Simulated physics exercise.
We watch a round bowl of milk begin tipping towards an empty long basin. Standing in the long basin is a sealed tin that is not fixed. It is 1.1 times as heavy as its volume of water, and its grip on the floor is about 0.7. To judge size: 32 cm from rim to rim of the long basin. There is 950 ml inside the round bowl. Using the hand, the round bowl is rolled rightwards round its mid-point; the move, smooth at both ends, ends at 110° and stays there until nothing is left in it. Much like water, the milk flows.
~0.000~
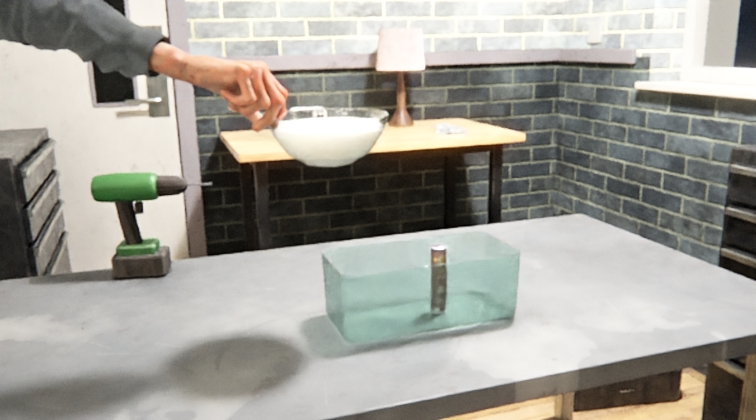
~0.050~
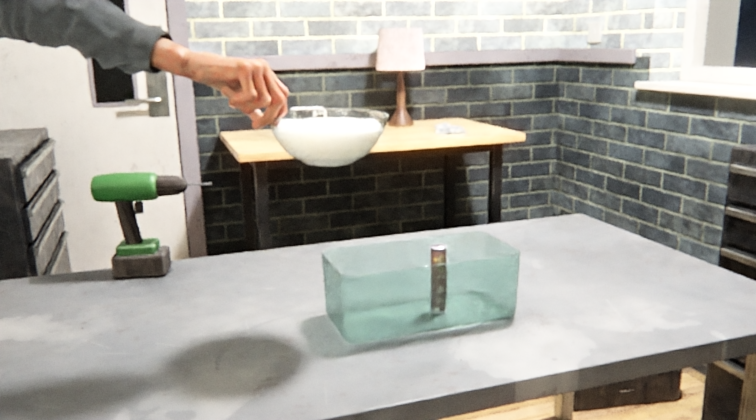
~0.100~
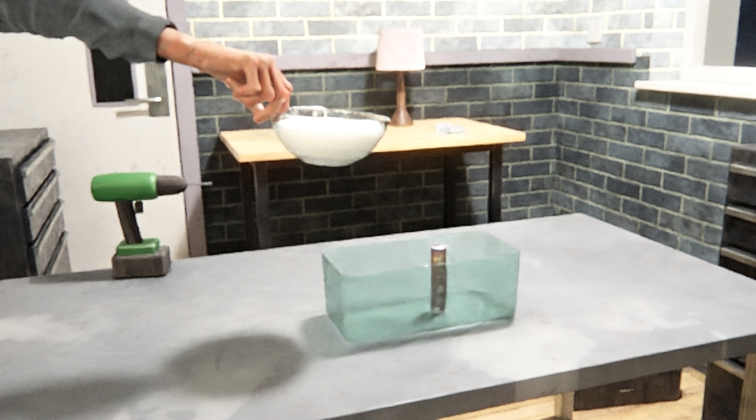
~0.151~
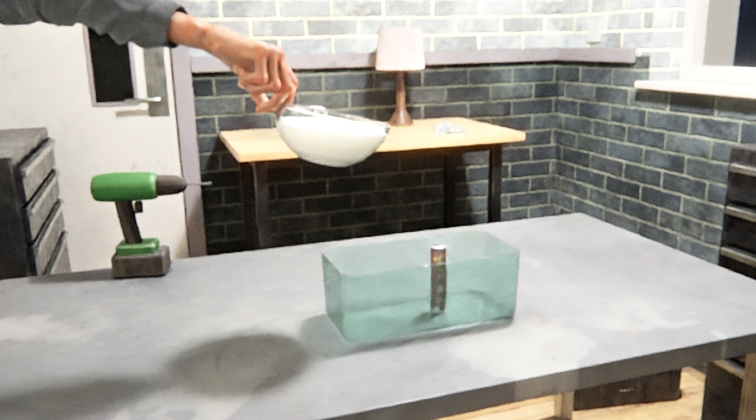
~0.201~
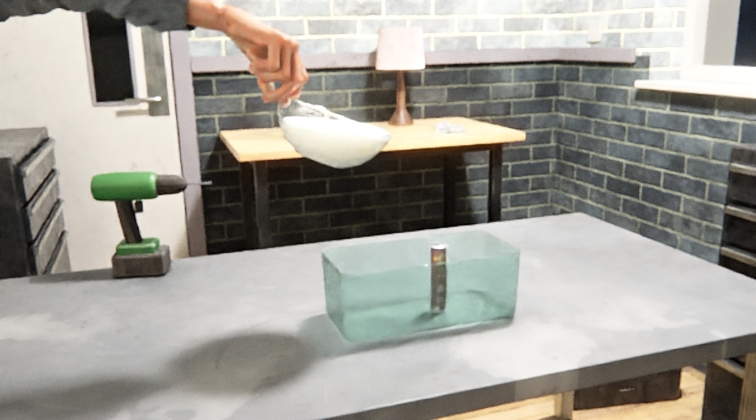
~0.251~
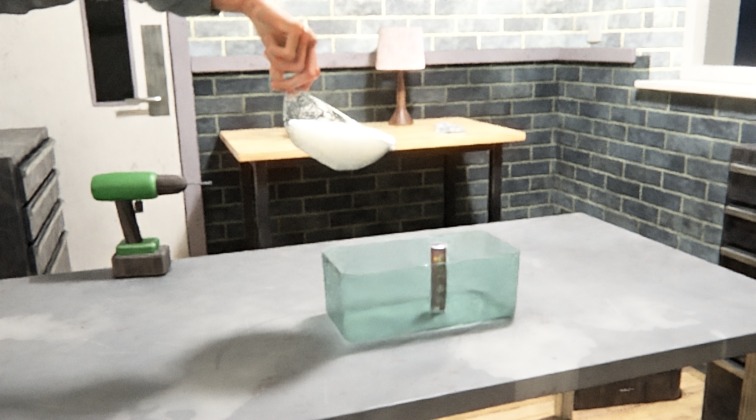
At the start, a hand holds a round bowl of milk level above a table, with a green drill to the left and a glassy long basin containing a small upright tin. Barely moving at first, the hand then lifts the left rim, rolling the bowl rightwards into a clear slant.
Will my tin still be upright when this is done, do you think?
I expect it to overbalance.
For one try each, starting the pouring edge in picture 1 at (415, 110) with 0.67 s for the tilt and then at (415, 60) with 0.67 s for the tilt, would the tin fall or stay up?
The tin stays vertical the first time and stays vertical the second time.
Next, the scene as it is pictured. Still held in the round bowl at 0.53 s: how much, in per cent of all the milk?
I'd put it near 4 percent.
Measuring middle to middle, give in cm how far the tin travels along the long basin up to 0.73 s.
The tin has gone some 3 cm.
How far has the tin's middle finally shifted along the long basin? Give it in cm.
Roughly 4.5 cm.
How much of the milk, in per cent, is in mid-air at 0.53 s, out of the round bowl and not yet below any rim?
Share: Roughly 54 per cent.
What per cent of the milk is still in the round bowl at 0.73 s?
Remaining share: Approx. 0 %.
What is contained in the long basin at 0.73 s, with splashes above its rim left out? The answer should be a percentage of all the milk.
Some 92 per cent.
Then, 0.53 s in, the tilt is 98° and 4 per cent is still to pour; the tin stands where it began.
Then, 0.73 s in, the tilt is 110° and 0 per cent is still to pour; the tin leans 6°.
Then, 0.94 s in, the tilt is 110° and 0 per cent is still to pour; the tin leans 18°.
Then, 1.17 s in, the tilt is 110° and 0 per cent is still to pour; the tin lies on its side.
Finally, the tin lies on its side.
